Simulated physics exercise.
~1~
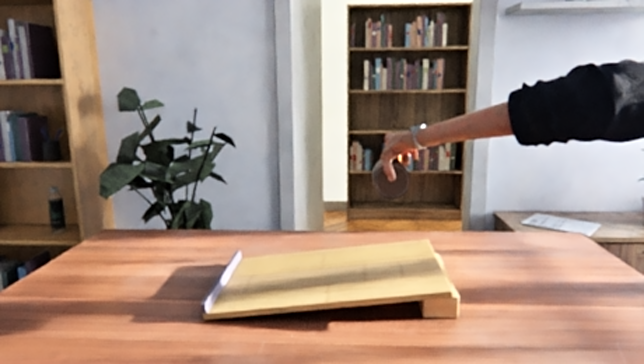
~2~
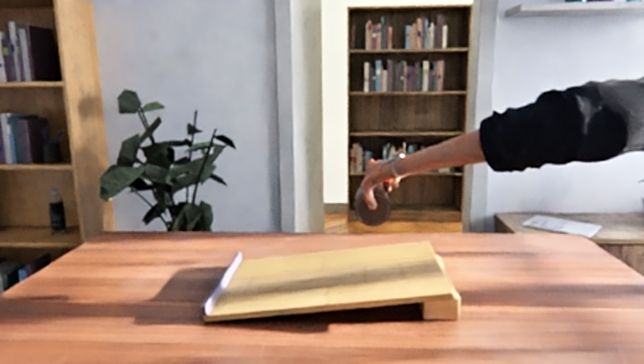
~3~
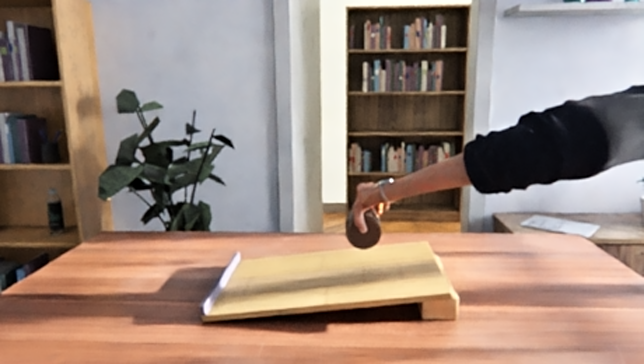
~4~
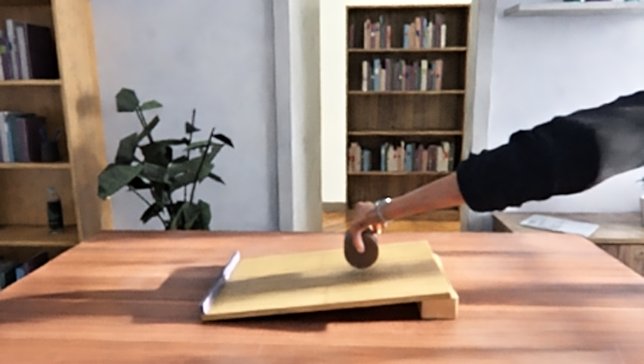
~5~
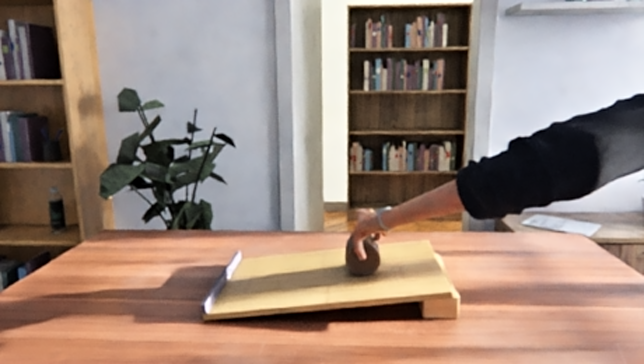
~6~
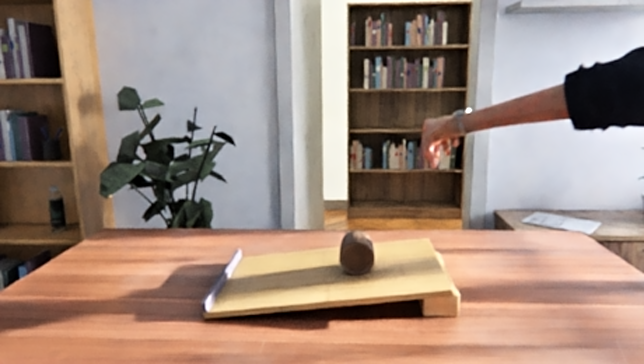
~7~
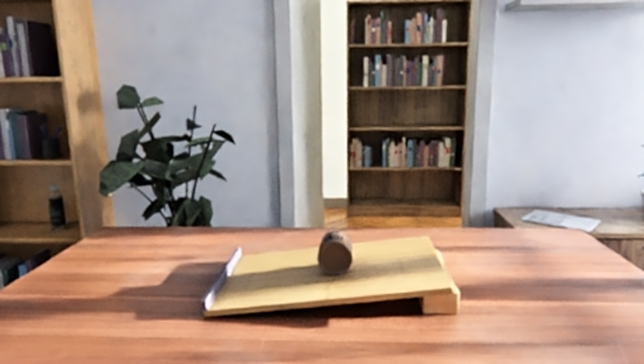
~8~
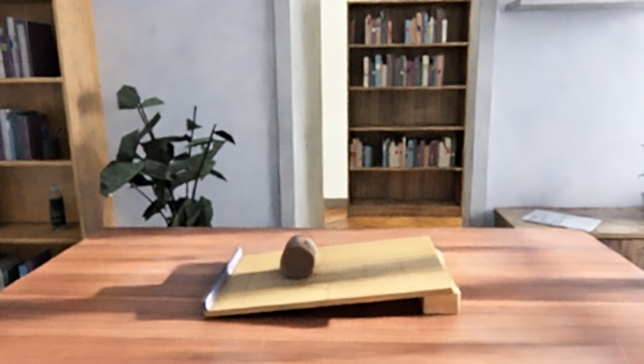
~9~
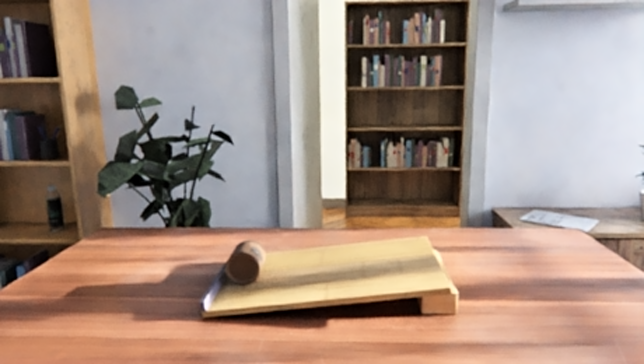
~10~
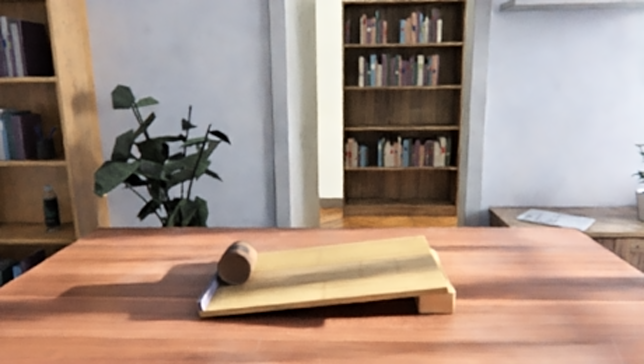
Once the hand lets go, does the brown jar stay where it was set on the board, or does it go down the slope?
It goes down the slope, moving left until it is at the low end of the board.
